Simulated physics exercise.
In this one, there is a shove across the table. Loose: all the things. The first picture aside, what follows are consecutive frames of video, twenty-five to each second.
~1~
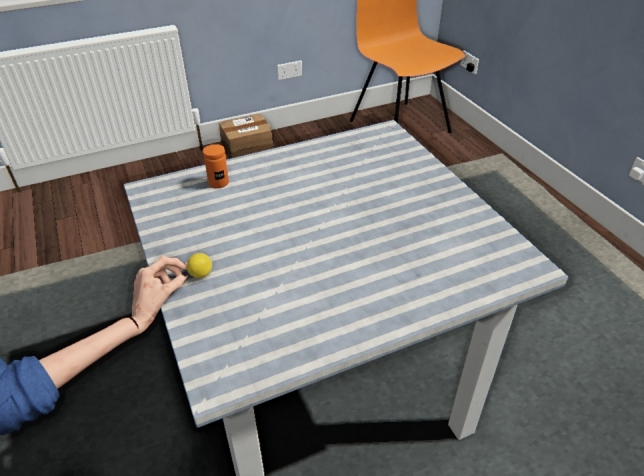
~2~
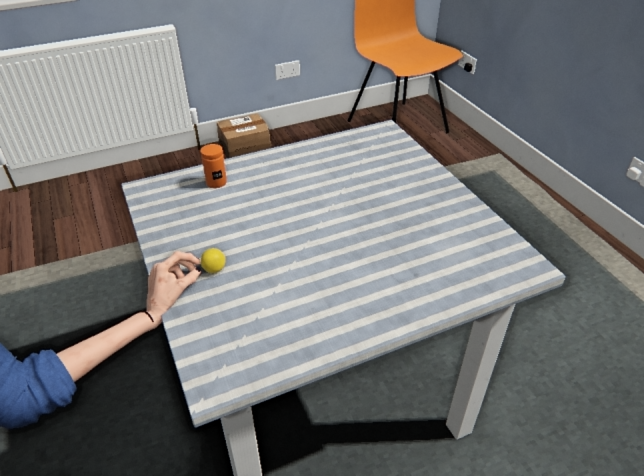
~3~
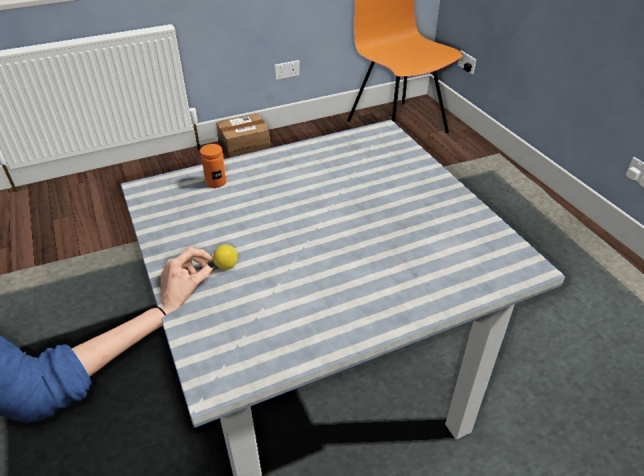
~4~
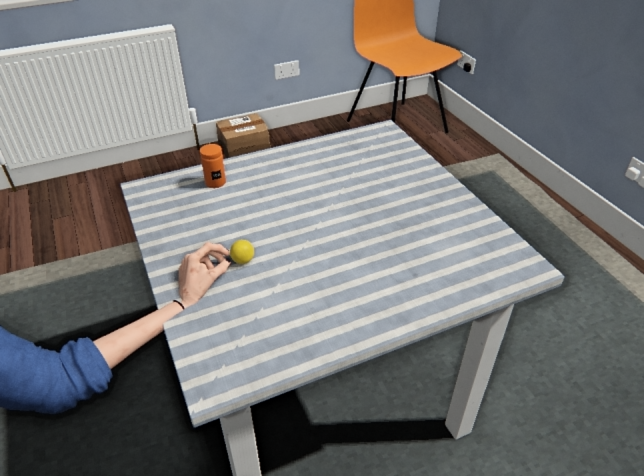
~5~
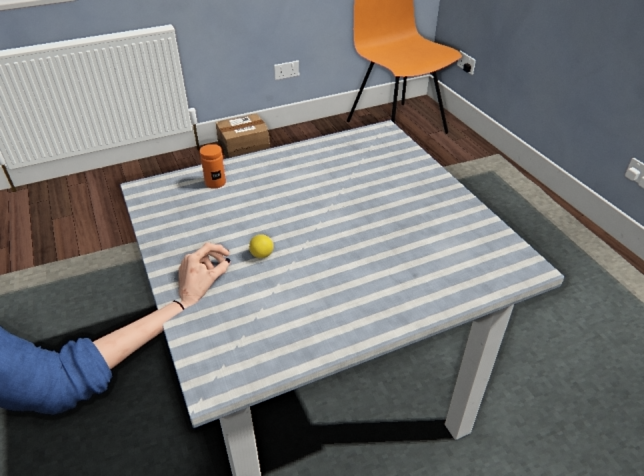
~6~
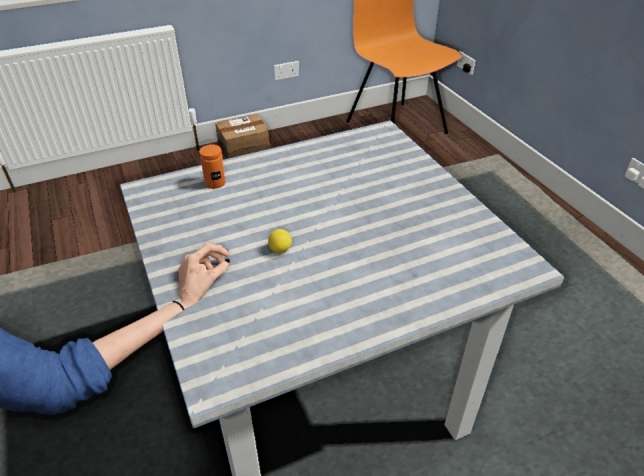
A yellow lemon moving rightward across a striped table, pushed by a hand that then stays behind as it travels on.
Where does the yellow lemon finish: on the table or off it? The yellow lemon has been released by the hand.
Off it.
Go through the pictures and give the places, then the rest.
Under the hand; yellow lemon (199, 266), in the first frame.
Under the hand; yellow lemon (213, 261), in the second frame.
Under the hand; yellow lemon (225, 257), in the third frame.
Yellow lemon (242, 252), in the fourth frame.
Yellow lemon (261, 246) displaced about its own width, in the fifth frame.
Yellow lemon (280, 241) displaced well along, in the sixth frame.
Then, 0.20 s past the last view, yellow lemon displaced well along near (365, 216).
Then, 0.40 s past the last view, yellow lemon displaced well along near (440, 194).
Then, 0.70 s past the last view, yellow lemon now off the table.
Then, 0.90 s past the last view, things are still on the move.
Finally, off the table, yellow lemon.
